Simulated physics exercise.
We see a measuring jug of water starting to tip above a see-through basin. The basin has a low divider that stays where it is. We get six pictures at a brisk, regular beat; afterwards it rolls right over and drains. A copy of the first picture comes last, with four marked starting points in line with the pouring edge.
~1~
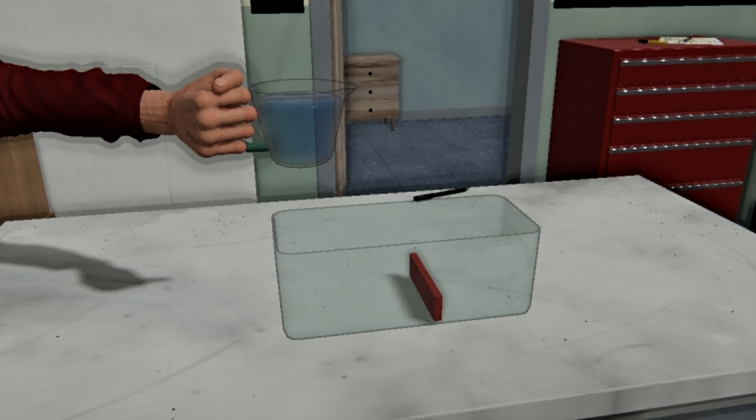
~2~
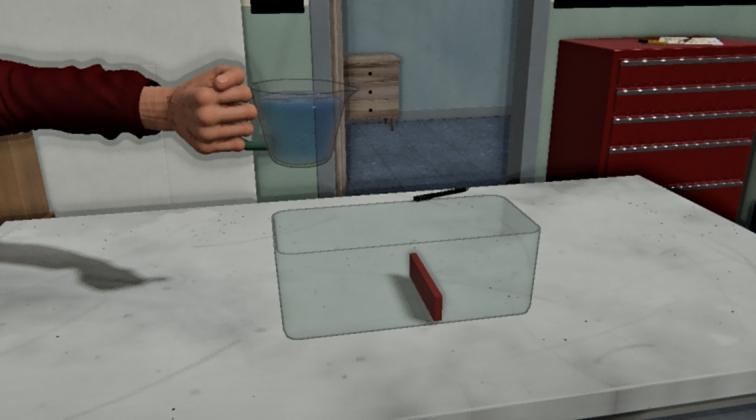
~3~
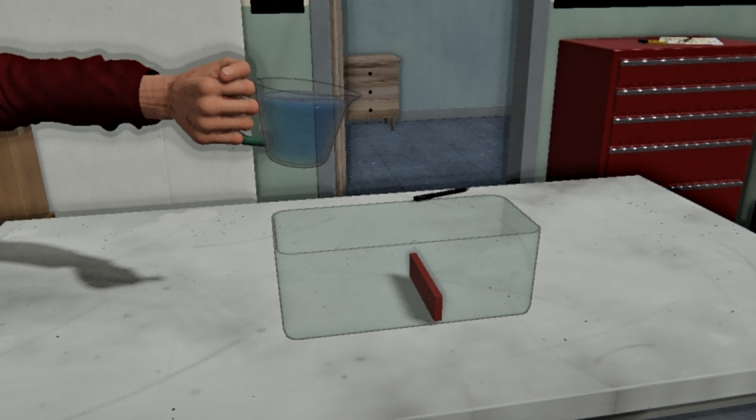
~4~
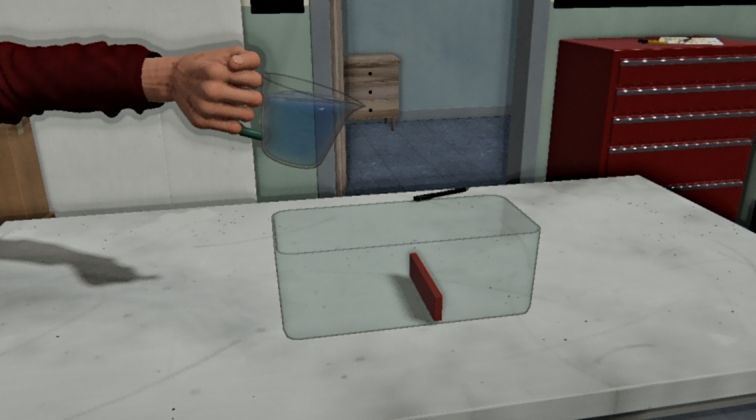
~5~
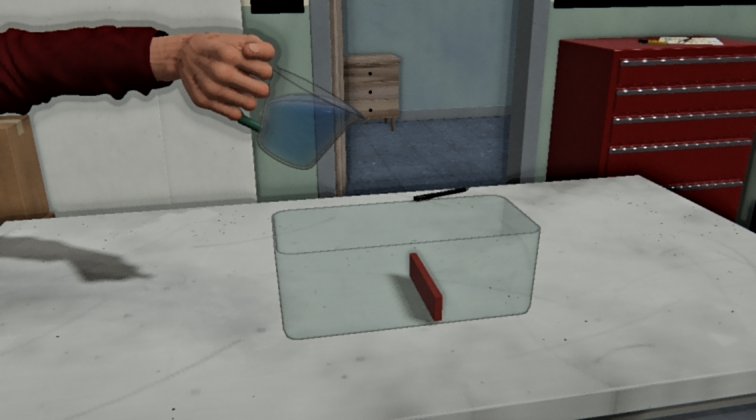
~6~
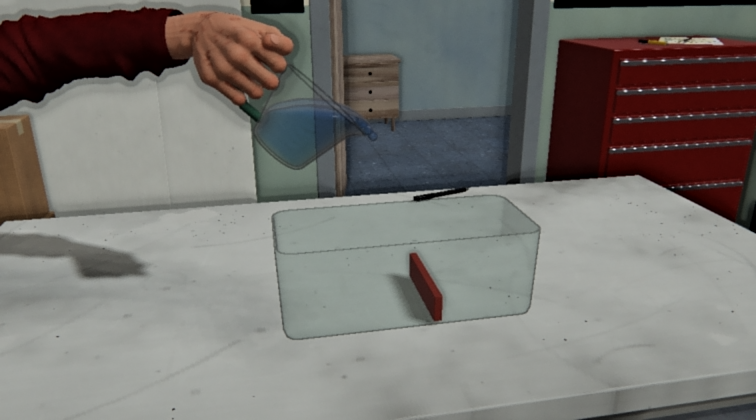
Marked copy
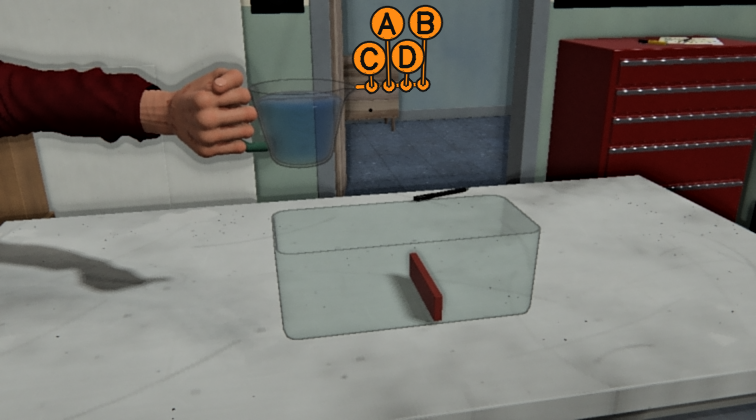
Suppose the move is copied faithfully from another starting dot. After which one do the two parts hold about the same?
A works best here.
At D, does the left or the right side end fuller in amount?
The right one.
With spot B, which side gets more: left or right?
More ends on the right.
On the marked copy, A at (388, 85); B at (423, 84); C at (371, 86); D at (406, 85).
With A, about 54 % ends left of the wall and 45 % right of it.
With B, about 8 % ends left of the wall and 89 % right of it; 3 % is lost outside.
With C, about 82 % ends left of the wall and 16 % right of it.
With D, about 17 % ends left of the wall and 81 % right of it.
